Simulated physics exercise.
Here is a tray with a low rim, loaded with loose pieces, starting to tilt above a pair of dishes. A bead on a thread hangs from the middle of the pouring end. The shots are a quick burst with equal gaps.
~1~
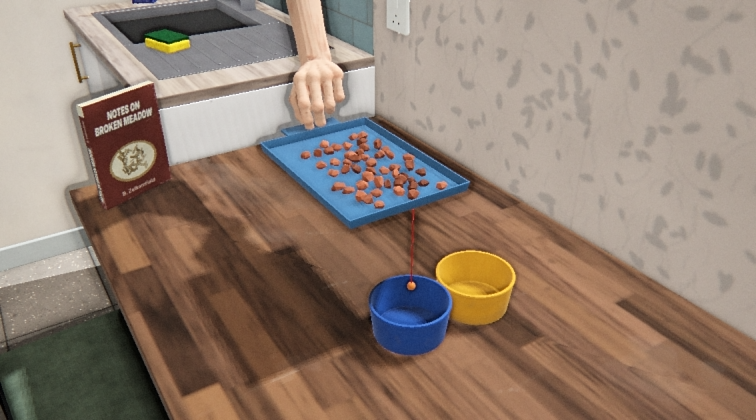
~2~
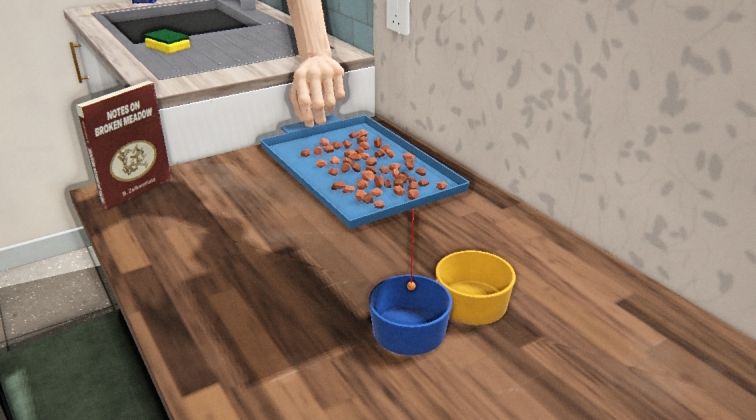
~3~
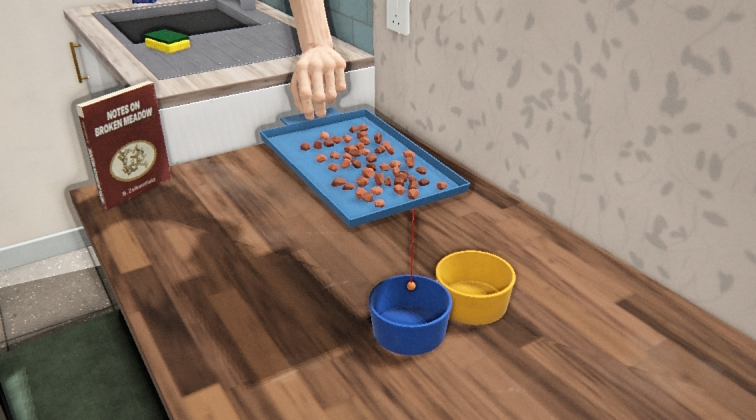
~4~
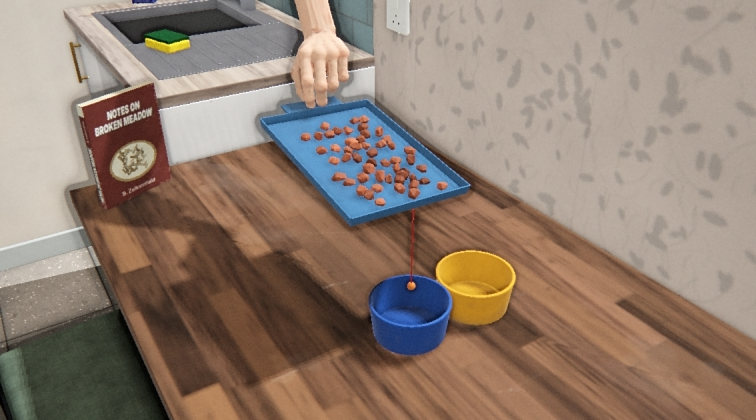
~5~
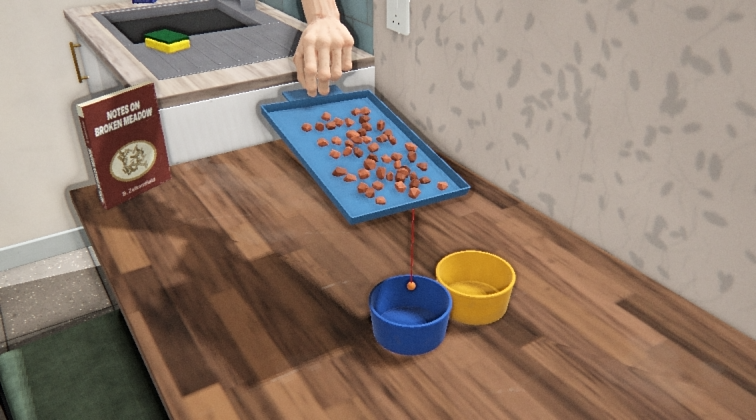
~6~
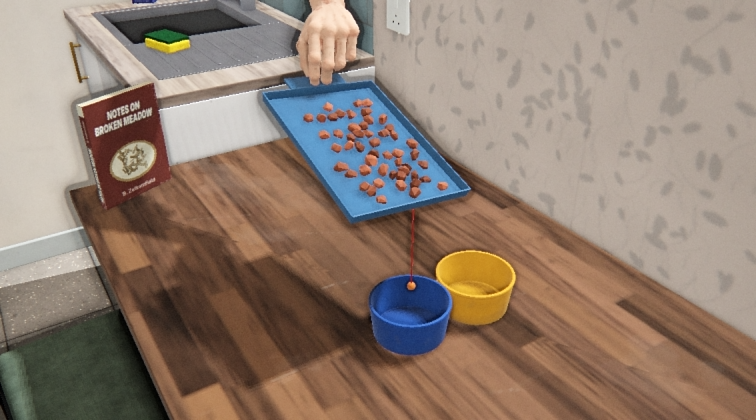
A blue tray of small reddish-brown pieces tilts above a wooden counter in a kitchen, seen from above at an angle by a still camera. Below its near edge, a bead hangs on a red thread by a blue dish and a yellow one, with a dark red book at left and a sponge by the sink behind. A hand gradually raises the tray's far end, steepening its slope, while the near edge dips slightly rightward.
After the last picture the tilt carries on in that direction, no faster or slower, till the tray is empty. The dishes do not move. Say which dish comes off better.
Fuller: The right dish.
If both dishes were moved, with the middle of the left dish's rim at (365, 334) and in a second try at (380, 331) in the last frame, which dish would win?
At the first place right, at the second the right-hand dish.
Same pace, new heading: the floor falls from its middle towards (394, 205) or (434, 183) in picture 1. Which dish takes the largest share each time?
One: The left one. Two: The right-hand dish.
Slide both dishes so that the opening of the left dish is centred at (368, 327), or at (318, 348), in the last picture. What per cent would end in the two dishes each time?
First some 70, then 10 per cent.
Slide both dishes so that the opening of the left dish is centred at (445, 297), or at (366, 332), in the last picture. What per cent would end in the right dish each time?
First some 10, then 60 per cent.
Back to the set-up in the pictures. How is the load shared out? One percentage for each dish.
About: Left dish 20, right dish 50 per cent.
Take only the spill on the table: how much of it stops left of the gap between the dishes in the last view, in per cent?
Roughly 10 in a hundred.
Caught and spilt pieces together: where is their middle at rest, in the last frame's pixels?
At about (462, 313).
Soon, tray tipped steeply; nearly all on the tray; a stray few in the air.
A while on, tray tipped right over; about half on the tray; a small part in the right dish; a small part outside both; about a third in the air.
Towards the end, tray tipped past a quarter turn; about a quarter in the left dish; about half in the right dish; about a third outside both.
Finally, tray tipped past a quarter turn; about a quarter in the left dish; about half in the right dish; about a third outside both.
